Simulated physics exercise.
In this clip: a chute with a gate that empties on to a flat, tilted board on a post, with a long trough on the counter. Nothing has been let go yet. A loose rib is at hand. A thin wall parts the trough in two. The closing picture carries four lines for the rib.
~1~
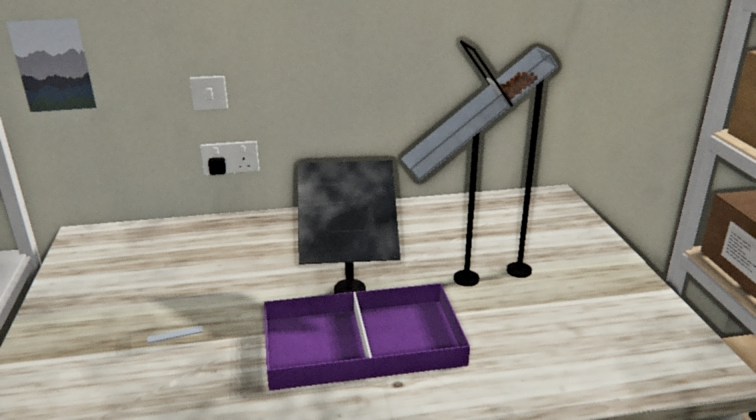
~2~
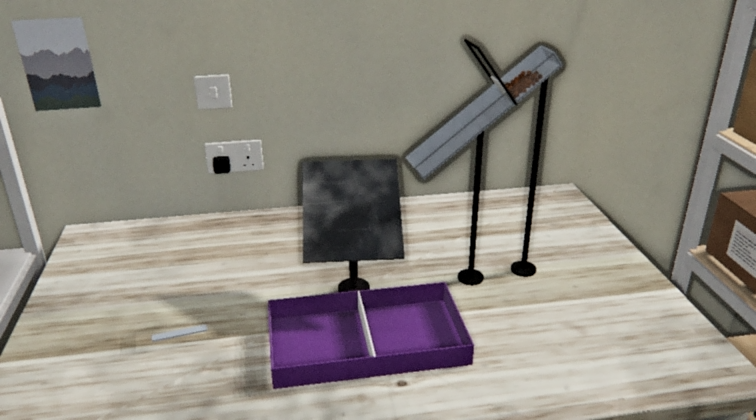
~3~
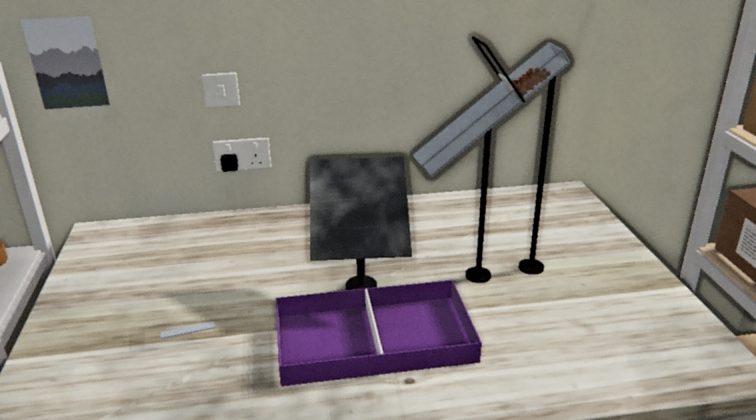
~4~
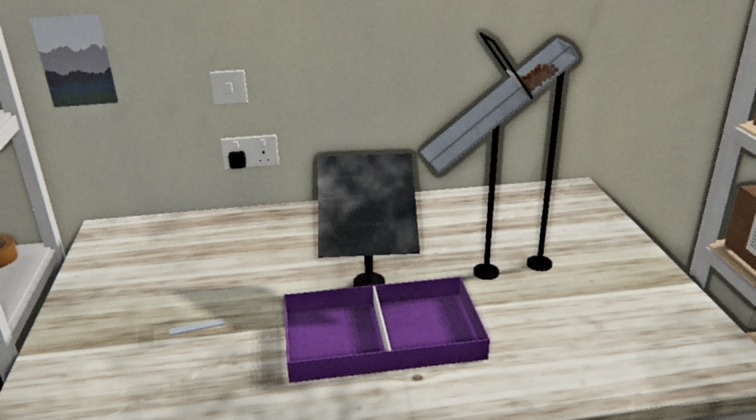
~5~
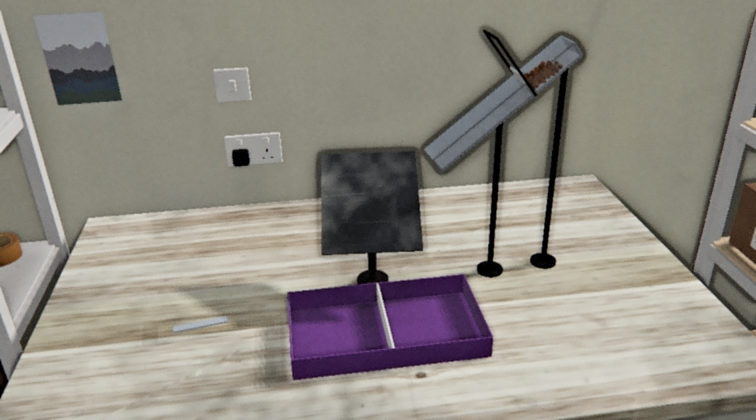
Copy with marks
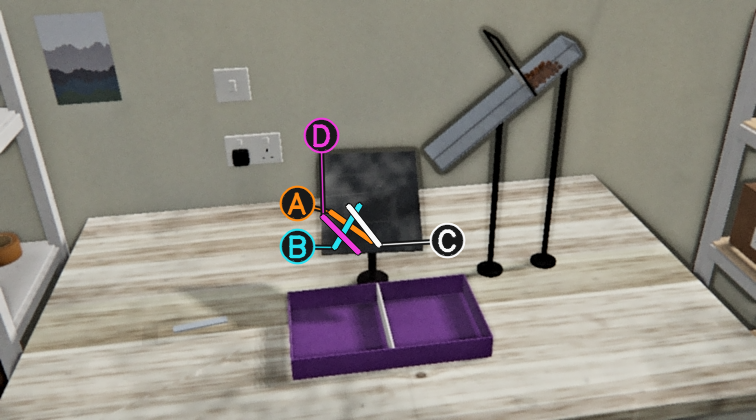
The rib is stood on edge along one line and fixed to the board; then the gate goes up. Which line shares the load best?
Use line A.
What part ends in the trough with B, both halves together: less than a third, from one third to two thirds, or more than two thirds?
More than two thirds.
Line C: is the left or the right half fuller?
More lands on the right.
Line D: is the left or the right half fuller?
The left half.
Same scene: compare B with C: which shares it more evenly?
It is C.
On the marked copy, line A from (330, 212) to (371, 241); line B from (359, 205) to (334, 247); line C from (348, 206) to (378, 244); line D from (323, 216) to (358, 252).
With A, of what is caught, roughly half in the left half, roughly half in the right.
With B, of what is caught, almost all in the left half, about a tenth in the right.
With C, of what is caught, roughly a quarter in the left half, the larger part in the right.
With D, of what is caught, the larger part in the left half, roughly a quarter in the right.
